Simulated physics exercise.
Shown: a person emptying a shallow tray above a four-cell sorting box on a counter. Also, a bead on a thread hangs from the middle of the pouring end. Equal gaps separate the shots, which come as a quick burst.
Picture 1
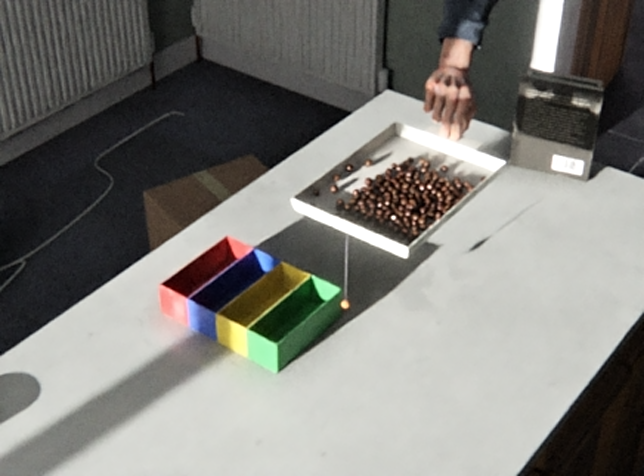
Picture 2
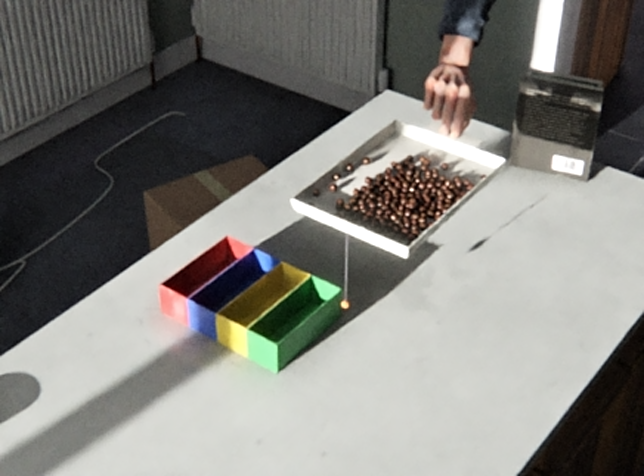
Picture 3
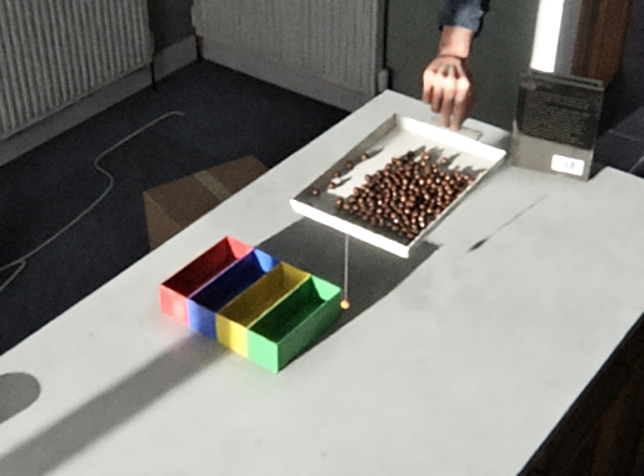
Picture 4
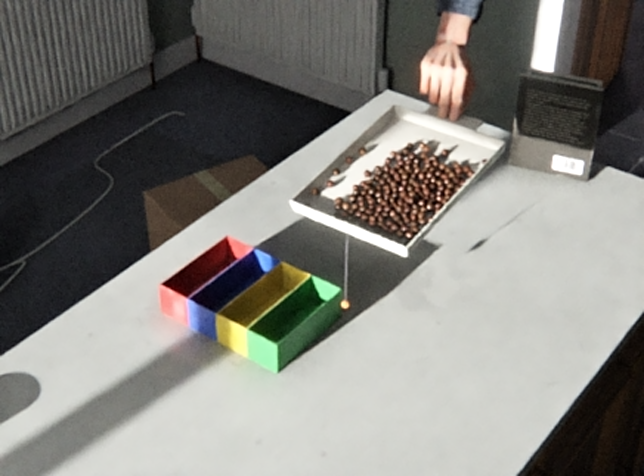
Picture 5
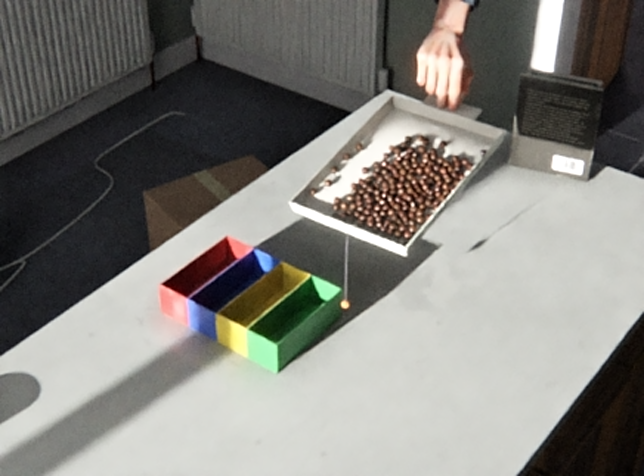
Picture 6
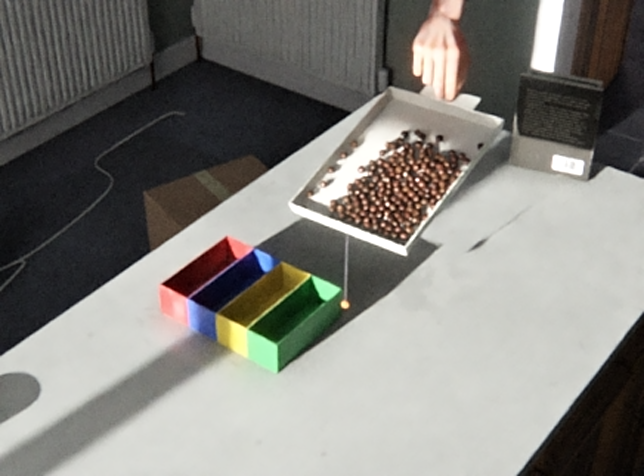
The clip opens on a hand at the far end of a shallow tray of brown balls, held above a red, blue, yellow and green sorting box, with a bead hanging still from its near edge. The hand gradually raises the far end, tilting the tray, and the balls shift slightly.
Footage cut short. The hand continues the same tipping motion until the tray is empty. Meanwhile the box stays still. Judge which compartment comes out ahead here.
I would say the green compartment.
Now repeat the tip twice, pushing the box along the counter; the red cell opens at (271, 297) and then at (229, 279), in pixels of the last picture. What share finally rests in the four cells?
Near 90 % and 80 %.
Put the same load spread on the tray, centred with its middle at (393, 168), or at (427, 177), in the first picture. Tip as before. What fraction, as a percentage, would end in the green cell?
Around 30 in a hundred the first time, around 40 in a hundred the second.
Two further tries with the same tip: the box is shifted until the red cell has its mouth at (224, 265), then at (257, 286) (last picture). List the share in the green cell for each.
Around 30 and around 20 per cent, in that order.
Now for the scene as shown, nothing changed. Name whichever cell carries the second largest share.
The answer is the yellow cell.
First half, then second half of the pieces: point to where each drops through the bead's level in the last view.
Near (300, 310) and later near (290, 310).
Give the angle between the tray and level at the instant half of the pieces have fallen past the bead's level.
Roughly 95 degrees.
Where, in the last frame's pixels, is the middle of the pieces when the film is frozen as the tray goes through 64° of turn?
Centre estimate: (347, 208).
Just after the last frame, tray tipped steeply; almost all on the tray; just a few in the green cell; just a few in the yellow cell; just a few falling or outside the box.
A moment on, tray tipped past a quarter turn; just a few on the tray; roughly a quarter in the green cell; about a tenth in the yellow cell; just a few in the blue cell; roughly half falling or outside the box.
Further on, tray tipped past a quarter turn; roughly a third in the green cell; roughly a quarter in the yellow cell; just a few in the blue cell; roughly half falling or outside the box.
When it is over, tray tipped past a quarter turn; roughly a third in the green cell; roughly a quarter in the yellow cell; just a few in the blue cell; not one in the red cell; roughly half outside the box.
